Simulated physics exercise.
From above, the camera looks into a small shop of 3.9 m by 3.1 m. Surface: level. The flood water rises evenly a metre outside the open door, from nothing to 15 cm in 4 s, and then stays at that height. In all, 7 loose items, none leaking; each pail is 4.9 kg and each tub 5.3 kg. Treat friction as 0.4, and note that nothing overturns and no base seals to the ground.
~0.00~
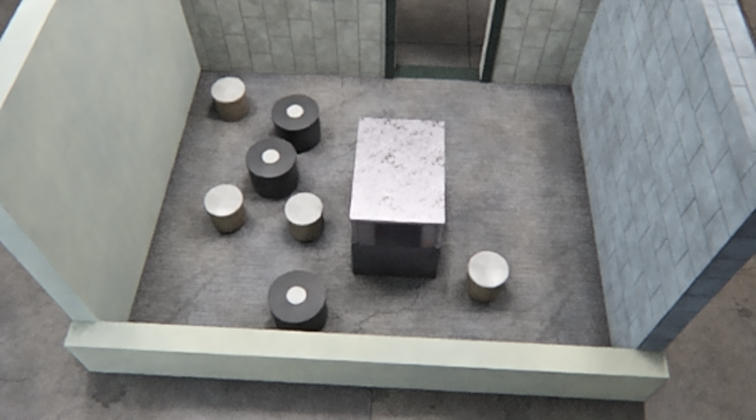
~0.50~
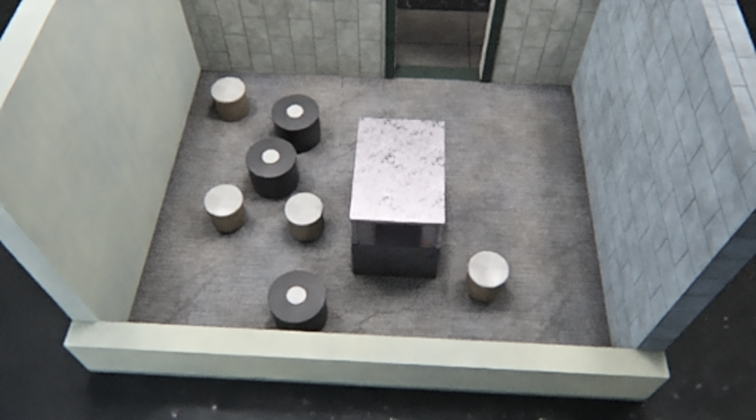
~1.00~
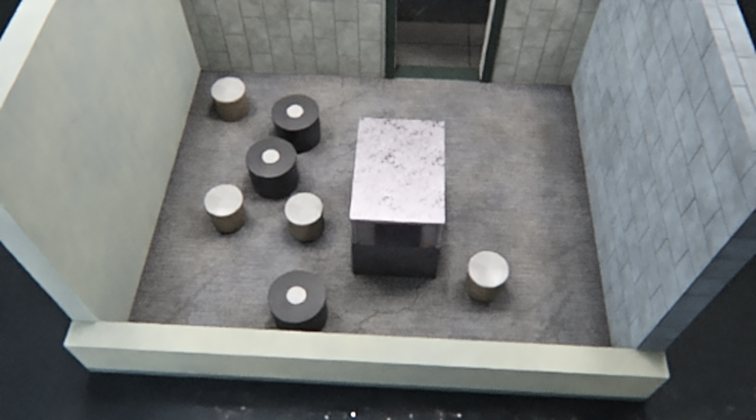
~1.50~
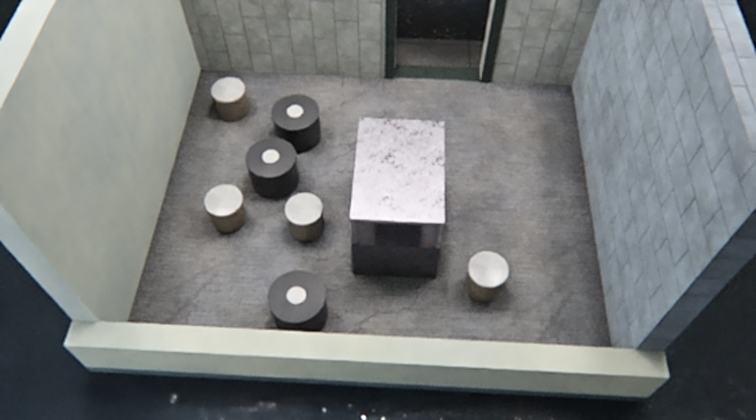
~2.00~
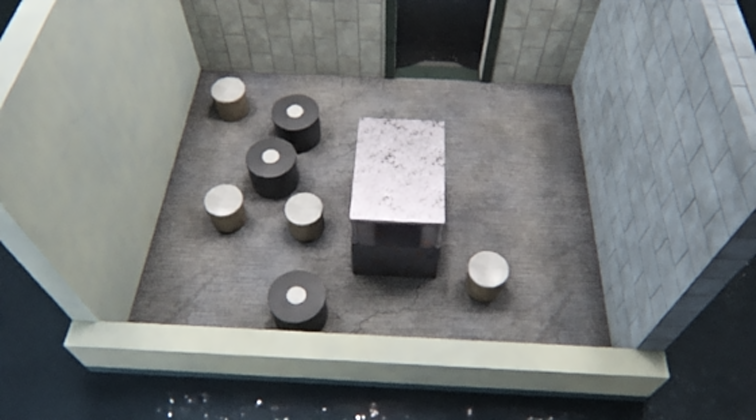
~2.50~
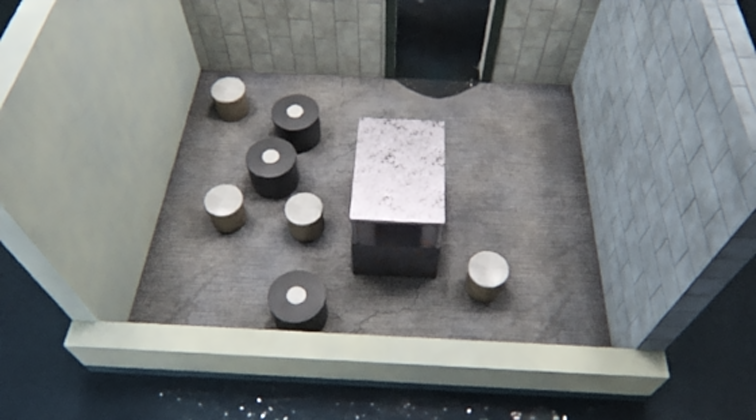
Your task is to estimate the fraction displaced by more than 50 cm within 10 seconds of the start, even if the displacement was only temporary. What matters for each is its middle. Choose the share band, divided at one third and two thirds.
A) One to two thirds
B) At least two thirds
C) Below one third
Option C: Below one third.
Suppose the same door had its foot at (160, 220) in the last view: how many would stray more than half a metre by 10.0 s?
That gives 5 of them.
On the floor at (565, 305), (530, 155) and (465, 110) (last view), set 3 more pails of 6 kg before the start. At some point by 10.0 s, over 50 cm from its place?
Sequence: Below the line / below the line / above the line.
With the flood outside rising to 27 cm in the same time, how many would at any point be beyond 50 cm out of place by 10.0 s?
Then 6 of them.
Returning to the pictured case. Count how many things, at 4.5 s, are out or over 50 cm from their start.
The number I get is 0.
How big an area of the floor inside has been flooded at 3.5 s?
Somewhere around 1.5 m2, roughly.
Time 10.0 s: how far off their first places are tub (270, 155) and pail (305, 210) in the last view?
Shifts: 80 cm / 0 cm.
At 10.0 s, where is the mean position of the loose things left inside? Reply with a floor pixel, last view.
It works out to somewhere near (277, 200) on the floor.
After 3.5 s 0 of 7 are over 50 cm from their spots; 0 afloat.
After 4.5 s 0 of 7 are over 50 cm from their spots; 0 afloat.
After 7.0 s 1 of 7 are over 50 cm from their spots; 0 afloat.
After 10.0 s 2 of 7 are over 50 cm from their spots, and 2 have been at some point; 2 afloat.
